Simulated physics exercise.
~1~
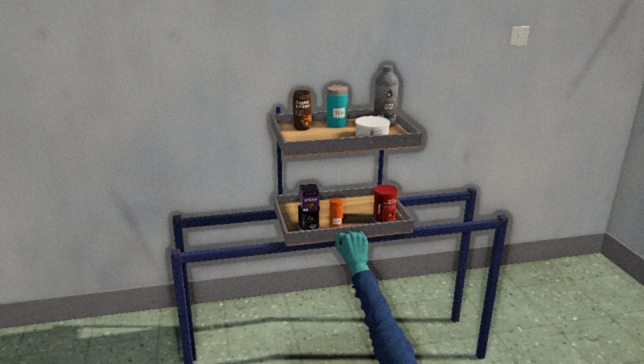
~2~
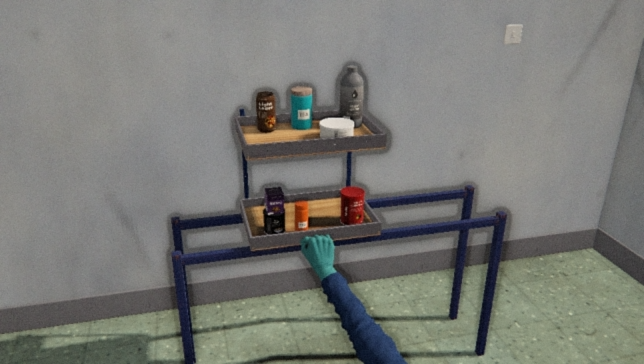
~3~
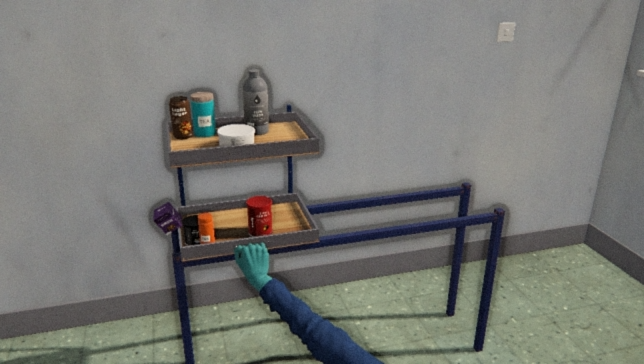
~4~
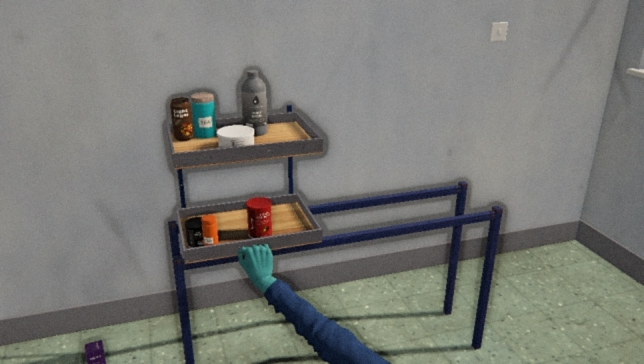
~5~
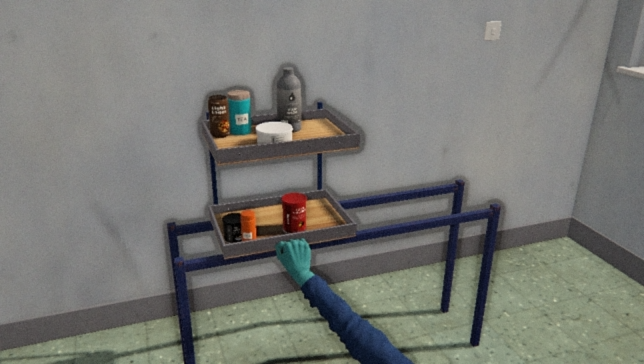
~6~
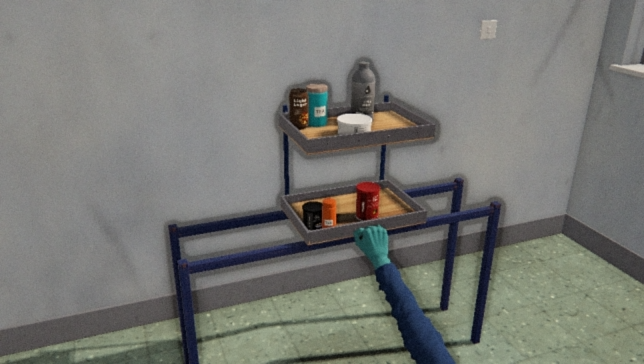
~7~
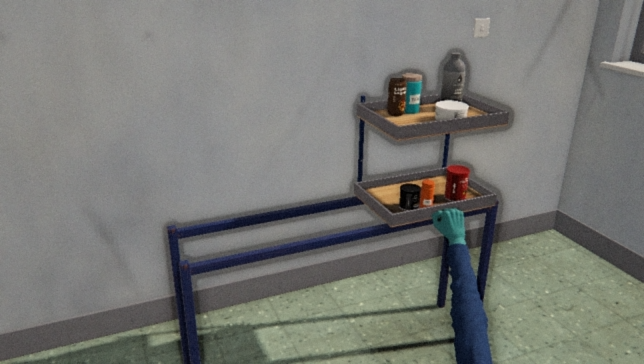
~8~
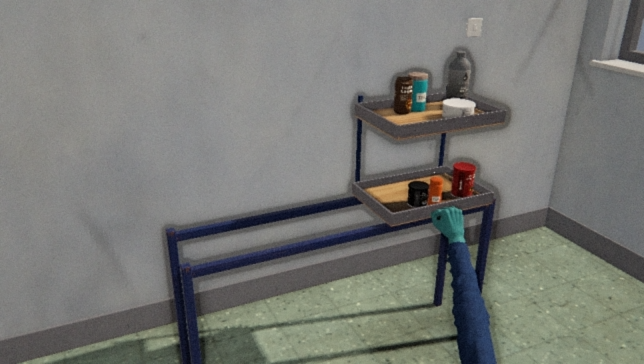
The clip shows a gloved hand sliding a two-tiered tray of containers left along a blue frame, where a purple carton tips off the lower tray's left side to the floor, then moving it right to the far end, the other containers still aboard and upright.
